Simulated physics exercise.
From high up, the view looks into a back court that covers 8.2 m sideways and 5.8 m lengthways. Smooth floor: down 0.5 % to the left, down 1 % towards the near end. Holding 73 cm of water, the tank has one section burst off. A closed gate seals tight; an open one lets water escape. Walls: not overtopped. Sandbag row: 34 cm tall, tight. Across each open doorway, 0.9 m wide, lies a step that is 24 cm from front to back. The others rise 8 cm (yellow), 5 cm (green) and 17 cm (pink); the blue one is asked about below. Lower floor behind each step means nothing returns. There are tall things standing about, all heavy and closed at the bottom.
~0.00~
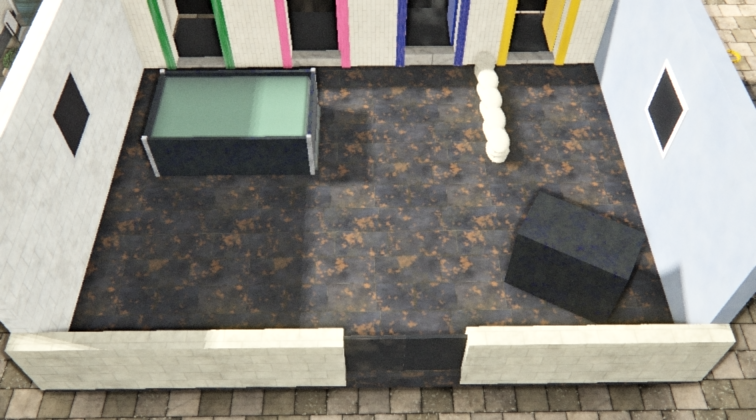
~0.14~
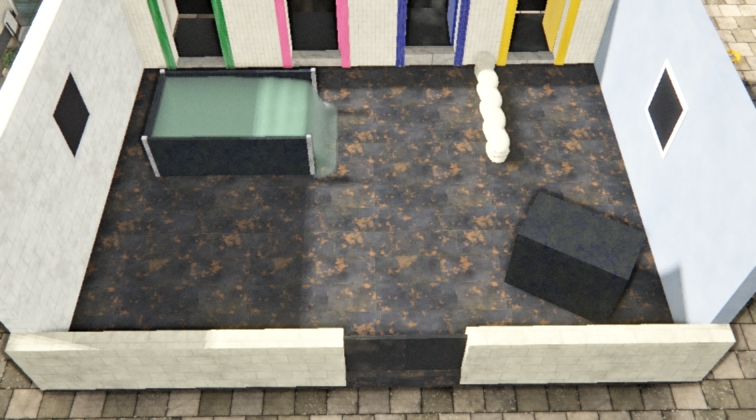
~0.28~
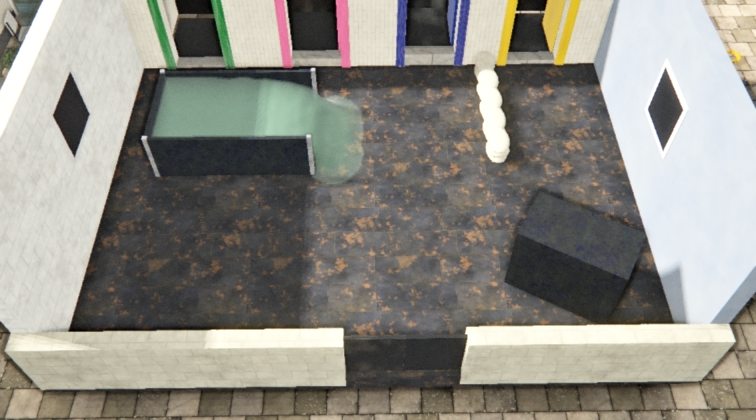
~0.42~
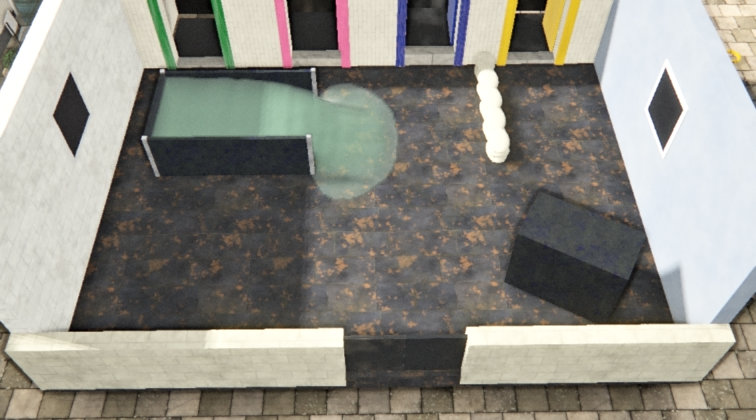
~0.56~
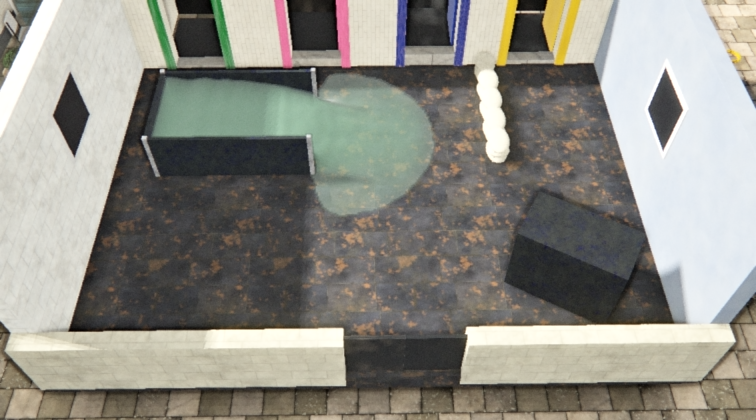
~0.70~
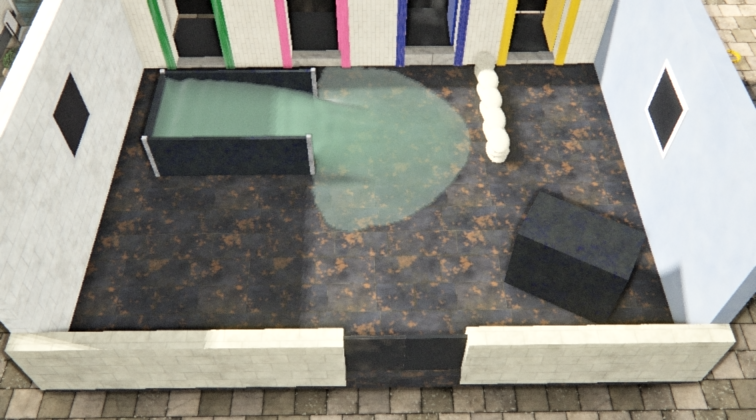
Greenish water pours from the tank's open right side and spreads across the dark floor.
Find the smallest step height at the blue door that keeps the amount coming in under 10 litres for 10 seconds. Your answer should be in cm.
The smallest height is roughly 27 cm.
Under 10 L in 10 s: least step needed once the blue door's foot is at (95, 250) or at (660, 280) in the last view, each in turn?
Minimums: Roughly 9.5 cm and 20 cm.
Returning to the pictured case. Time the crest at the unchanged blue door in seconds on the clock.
Peak time: About 2.4 s.
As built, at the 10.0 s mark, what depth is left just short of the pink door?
The depth there is around 2.5 cm.
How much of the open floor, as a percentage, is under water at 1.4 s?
Close to 30 per cent of it is wet.
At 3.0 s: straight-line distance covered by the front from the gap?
Front distance: Approx. 6.4 m.
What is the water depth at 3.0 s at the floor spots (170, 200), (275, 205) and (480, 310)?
Ordered as asked: 0, 0, 6 cm.
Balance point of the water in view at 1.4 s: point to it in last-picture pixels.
Around (318, 137).
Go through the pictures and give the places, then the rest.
In the first picture, the tank at (233, 107) is whole and still, 73 cm deep; the blue door at (432, 19) is dry.
In the second picture, water pours out at (312, 126) and has run 0.3 m, to (329, 169); about 10 cm deep outside, 73 cm at the back.
In the third picture, the gap is at (312, 129), the front 0.8 m out at (359, 155); the back of the tank holds 73 cm.
In the fourth picture, water pours out at (312, 130) and has run 1.3 m, to (392, 152); about 10 cm deep outside, 73 cm at the back.
In the fifth picture, water pours out at (312, 131) and has run 1.9 m, to (429, 151); about 7 cm deep outside, 72 cm at the back.
In the sixth picture, water pours out at (312, 131) and has run 2.5 m, to (465, 148); about 6 cm deep outside, 66 cm at the back; 0.6 m in a straight line remain to the blue door at (432, 19).
After 1.4 s water covers 30 % of the floor, deepest (39 cm) near (471, 65); 11 cm at the blue door, 0 litres in over its 24 cm step.
After 3.0 s water covers 40 % of the floor, deepest (28 cm) near (462, 72); 26 cm at the blue door, 18 litres in over its 24 cm step.
After 10.0 s water covers 95 % of the floor, deepest (18 cm) near (60, 364); 2 cm at the blue door, 21 litres in over its 24 cm step.
At the blue door as built, the water arrived by 1.0 s and peaked near 32 cm at 2.4 s.
Run again over the same 10 s with other heights there, 19 litres in over 24.5 cm, 2 litres over 33 cm. The limit of 10 litres is kept from about 27 cm up.
